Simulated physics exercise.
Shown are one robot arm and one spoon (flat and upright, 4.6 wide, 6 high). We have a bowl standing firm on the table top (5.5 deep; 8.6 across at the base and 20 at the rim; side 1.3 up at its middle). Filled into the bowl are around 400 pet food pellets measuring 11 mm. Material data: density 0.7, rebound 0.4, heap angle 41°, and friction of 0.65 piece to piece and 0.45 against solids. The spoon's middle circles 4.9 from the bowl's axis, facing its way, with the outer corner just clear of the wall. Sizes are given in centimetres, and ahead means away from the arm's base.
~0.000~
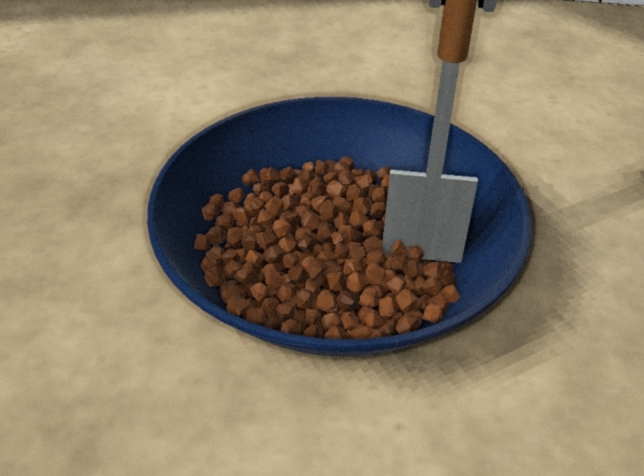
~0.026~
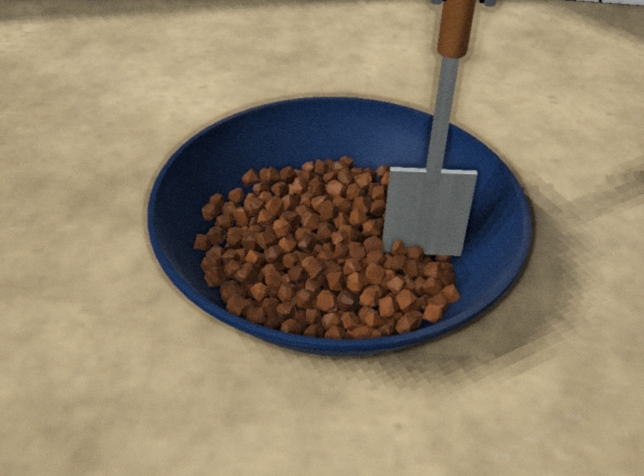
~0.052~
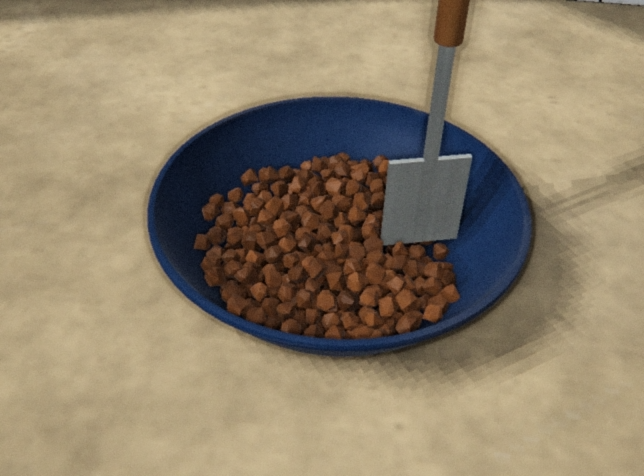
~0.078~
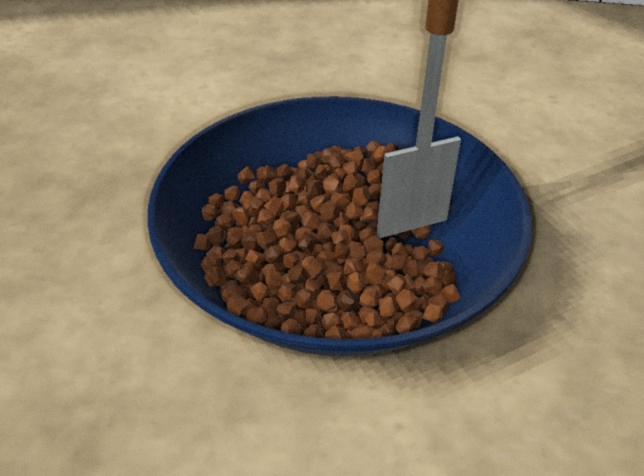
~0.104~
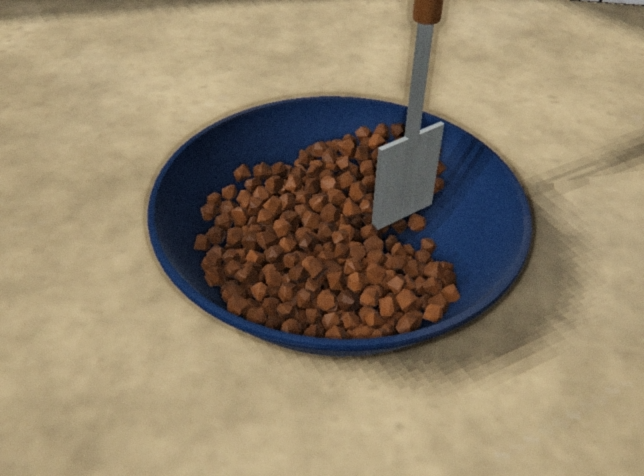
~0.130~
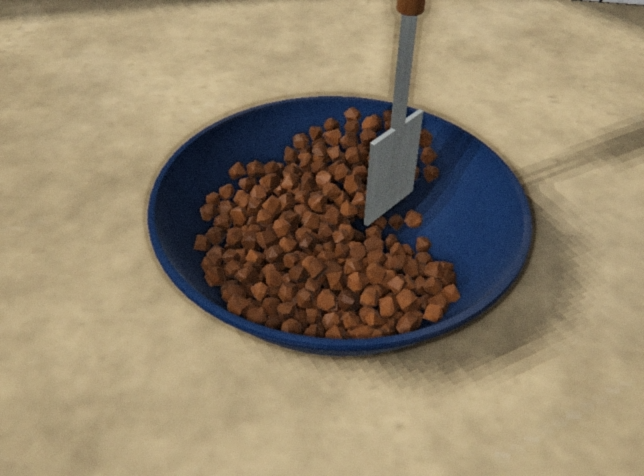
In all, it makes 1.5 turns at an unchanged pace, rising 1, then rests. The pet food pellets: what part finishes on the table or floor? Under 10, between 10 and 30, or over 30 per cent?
Between 10 and 30 per cent.
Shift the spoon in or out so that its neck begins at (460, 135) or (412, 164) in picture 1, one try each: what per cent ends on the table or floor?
Close to 15 and 5 in a hundred.
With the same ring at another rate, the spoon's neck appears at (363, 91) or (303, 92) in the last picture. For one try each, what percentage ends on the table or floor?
It comes to roughly 35 per cent and then 50 per cent.
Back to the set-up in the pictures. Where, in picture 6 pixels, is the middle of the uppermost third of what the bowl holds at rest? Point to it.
Near (249, 243).
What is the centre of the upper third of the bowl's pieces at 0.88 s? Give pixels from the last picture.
(344, 156).
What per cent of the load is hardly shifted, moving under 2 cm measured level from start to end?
About 15 %.
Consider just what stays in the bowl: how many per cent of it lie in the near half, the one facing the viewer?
Close to 55 in a hundred.
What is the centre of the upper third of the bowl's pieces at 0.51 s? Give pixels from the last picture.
Roughly pixel (326, 294).
After 0.51 s, 245° round, highest piece 8 above the table; 372 in the bowl, 22 on the table or floor, 10 in flight or on the tool.
After 0.88 s, 75° round, highest piece 7 above the table; 333 in the bowl, 67 on the table or floor, 4 in flight or on the tool.
After 1.27 s, 180° round, highest piece 6 above the table; 320 in the bowl, 82 on the table or floor, 2 in flight or on the tool.
After 1.97 s, 180° round, highest piece 6 above the table; 320 in the bowl, 84 on the table or floor.
In the end, 320 in the bowl, 84 on the table or floor. That is 21 % on the table or floor.
